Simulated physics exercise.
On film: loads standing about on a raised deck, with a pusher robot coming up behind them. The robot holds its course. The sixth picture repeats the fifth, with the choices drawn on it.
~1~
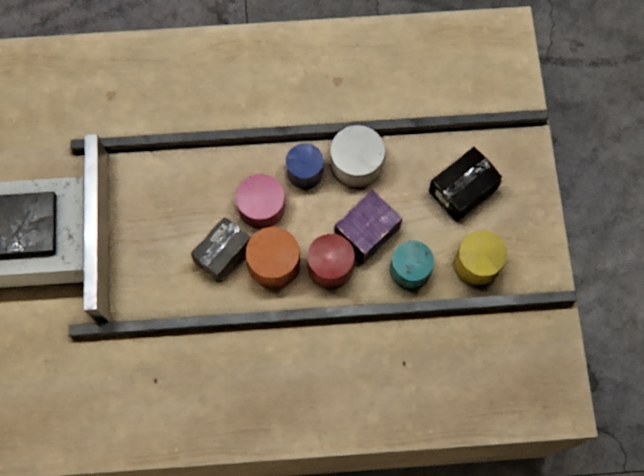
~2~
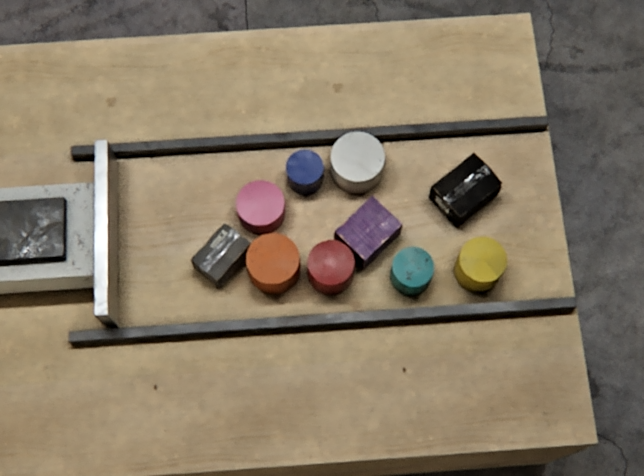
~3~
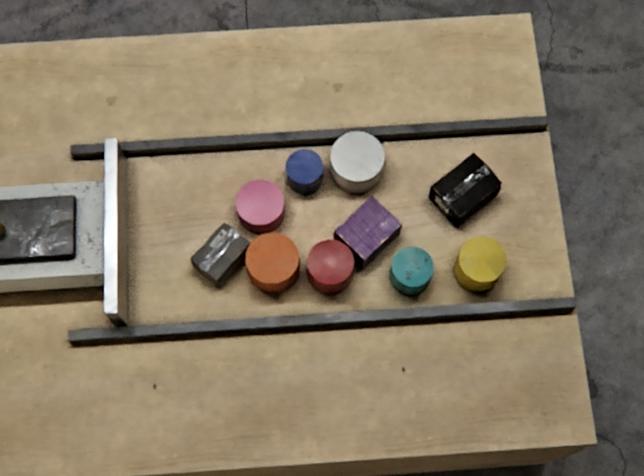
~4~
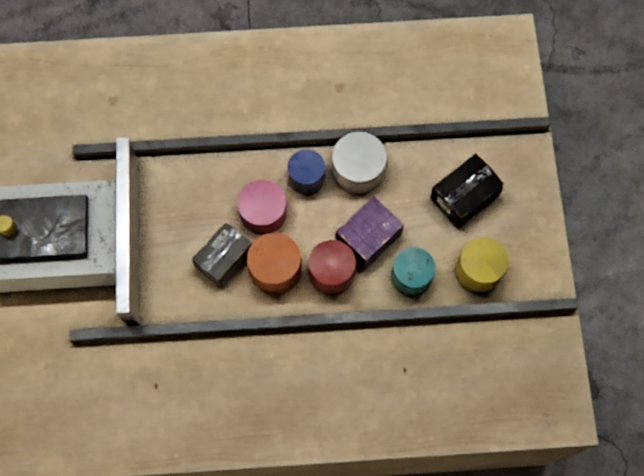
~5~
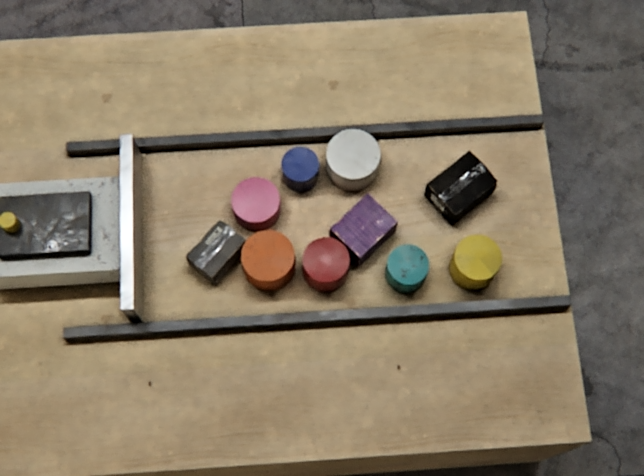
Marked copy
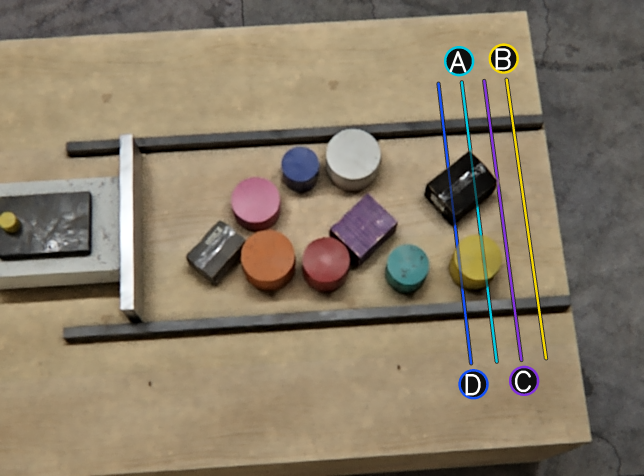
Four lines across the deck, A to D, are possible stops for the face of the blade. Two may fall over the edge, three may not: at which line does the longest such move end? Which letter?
It can go as far as D.
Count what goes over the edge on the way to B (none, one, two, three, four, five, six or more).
By then, six or more.
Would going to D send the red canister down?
No.
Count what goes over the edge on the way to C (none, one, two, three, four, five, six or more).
Six or more.
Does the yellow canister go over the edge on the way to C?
By then, yes.
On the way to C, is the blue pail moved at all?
Yes.
On the marked copy, A at (478, 215); B at (525, 212); C at (502, 214); D at (454, 217).
Following D. Soon after the start, robot (172, 217); red canister (358, 284); white canister (359, 159).
Later, robot (292, 209); yellow canister (507, 265); black parcel (470, 187).
In the end, robot (382, 204); yellow canister over the edge; black parcel over the edge; two fallen.
As for the rest, A drops four; B drops seven; C drops six.
